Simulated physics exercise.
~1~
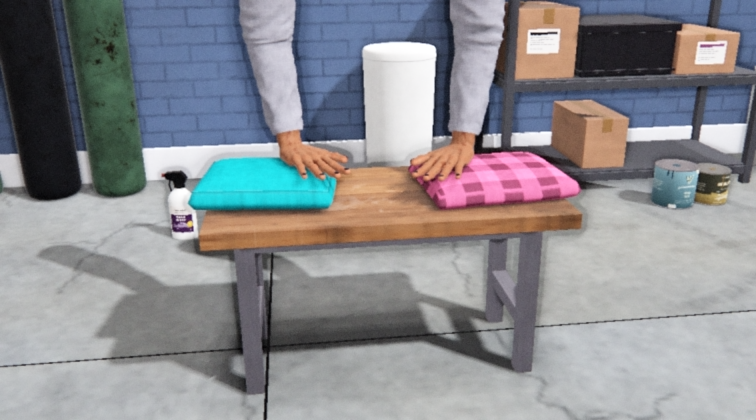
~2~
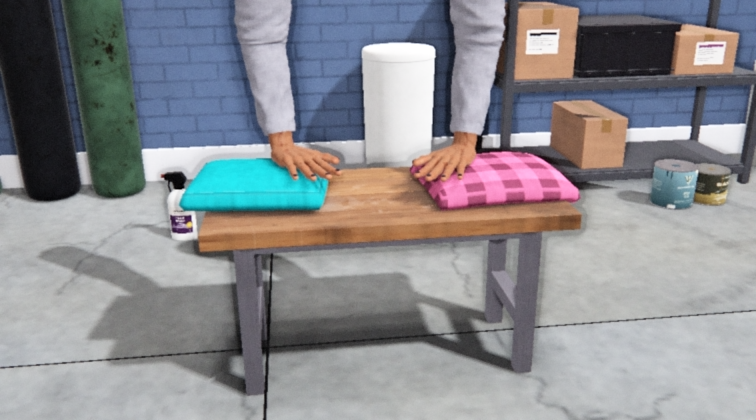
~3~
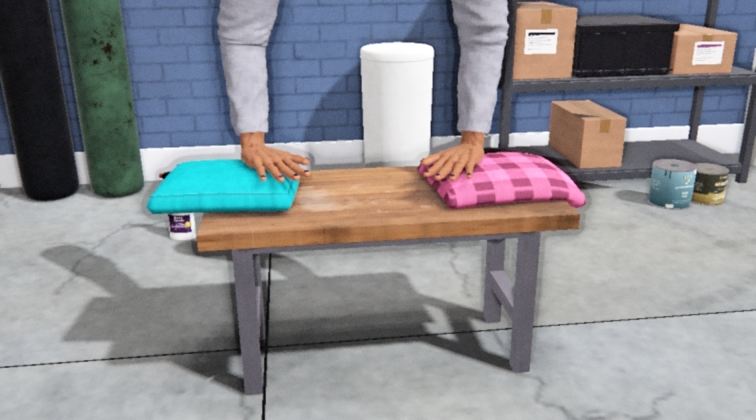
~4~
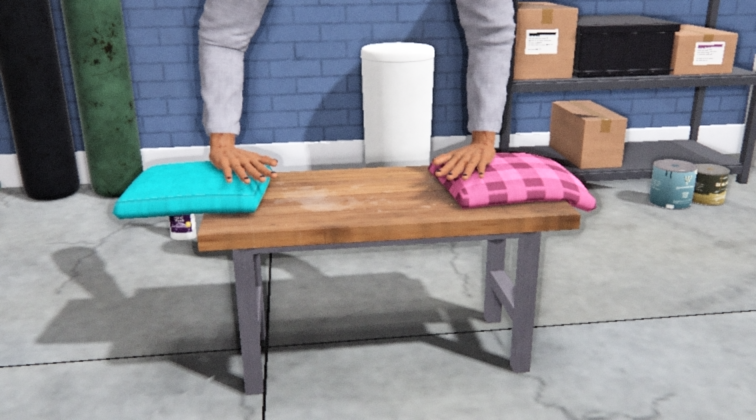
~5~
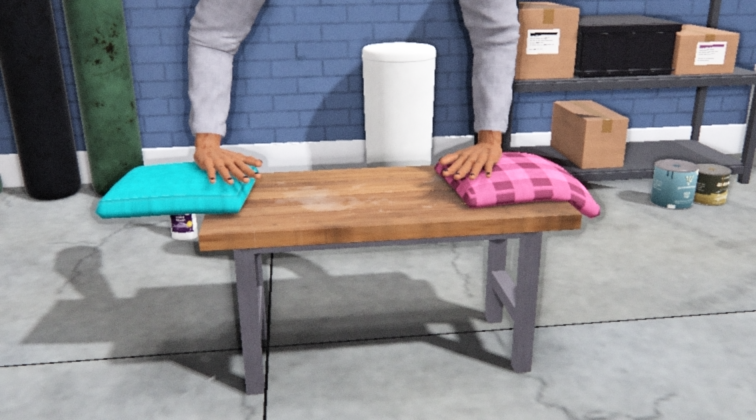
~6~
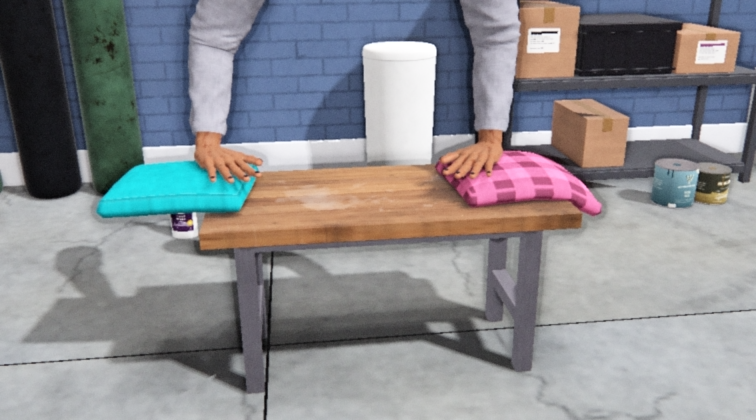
In a garage-like room with a blue brick wall, two hands rest on a turquoise cushion-like item and a pink checked one atop a short wooden table. The hands push them apart, the turquoise one sliding far out over the left end and the pink one shifting slightly past the right.
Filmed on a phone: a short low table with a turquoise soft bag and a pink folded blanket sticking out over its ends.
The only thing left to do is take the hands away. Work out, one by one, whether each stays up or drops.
One by one. The turquoise soft bag drops. The pink folded blanket stays up.
Then, 0.46 s later than the last view, soft bag on the floor near (186, 321); folded blanket at rest.
Then, 0.76 s later than the last view, soft bag on the floor near (114, 351); folded blanket at rest.
Finally, soft bag on the floor near (114, 355); folded blanket at rest. The turquoise soft bag goes down and the pink folded blanket stays up there.
